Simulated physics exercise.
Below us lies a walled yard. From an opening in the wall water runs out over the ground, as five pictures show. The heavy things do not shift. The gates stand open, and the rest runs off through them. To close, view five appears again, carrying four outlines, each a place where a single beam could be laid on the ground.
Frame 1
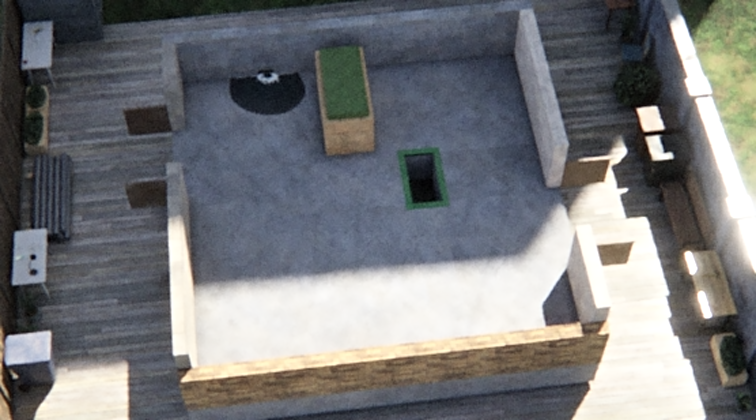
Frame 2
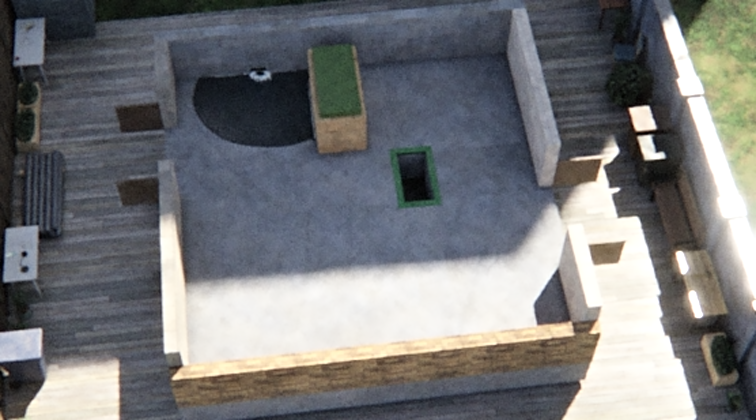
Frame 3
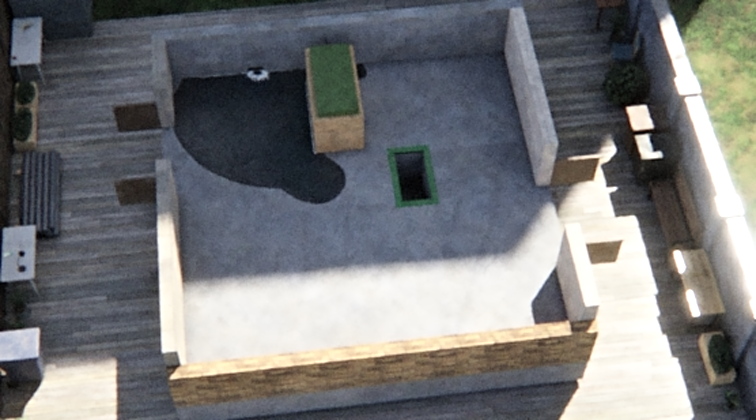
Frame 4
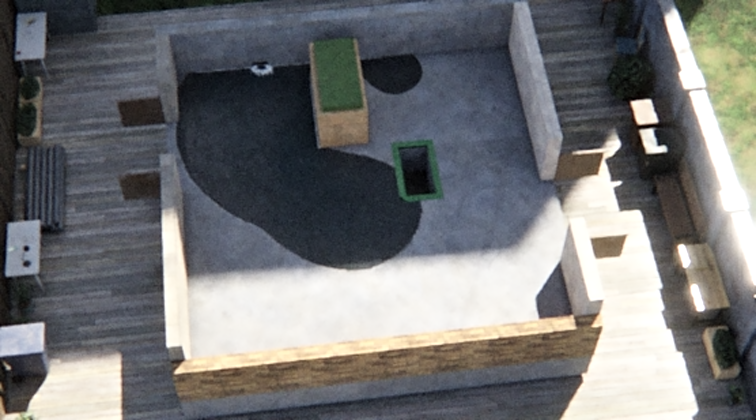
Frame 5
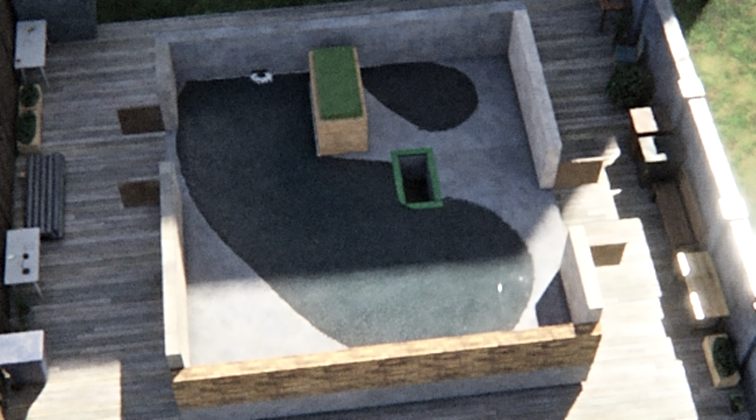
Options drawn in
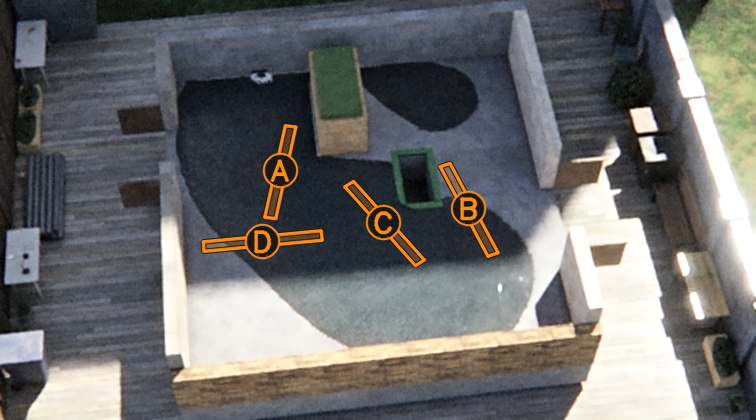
Dark water spreading from the back wall of a walled yard, passing around a grass-topped block and reaching a green-rimmed drain.
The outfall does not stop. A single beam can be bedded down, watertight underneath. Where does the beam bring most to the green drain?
D beats the others.
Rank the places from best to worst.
Best to worst: D, B, C, A.
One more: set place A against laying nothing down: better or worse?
Worse.
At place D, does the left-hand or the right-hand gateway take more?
More leaves on the right.
On the marked copy, A from (270, 217) to (290, 126); B from (445, 165) to (493, 254); C from (349, 184) to (419, 262); D from (203, 246) to (321, 235).
With A, about 4 % of the stream runs into the green drain, about 94 % out by the gates.
With B, about 10 % of the stream runs into the green drain, about 88 % out by the gates.
With C, about 7 % of the stream runs into the green drain, about 90 % out by the gates.
With D, about 21 % of the stream runs into the green drain, about 78 % out by the gates.
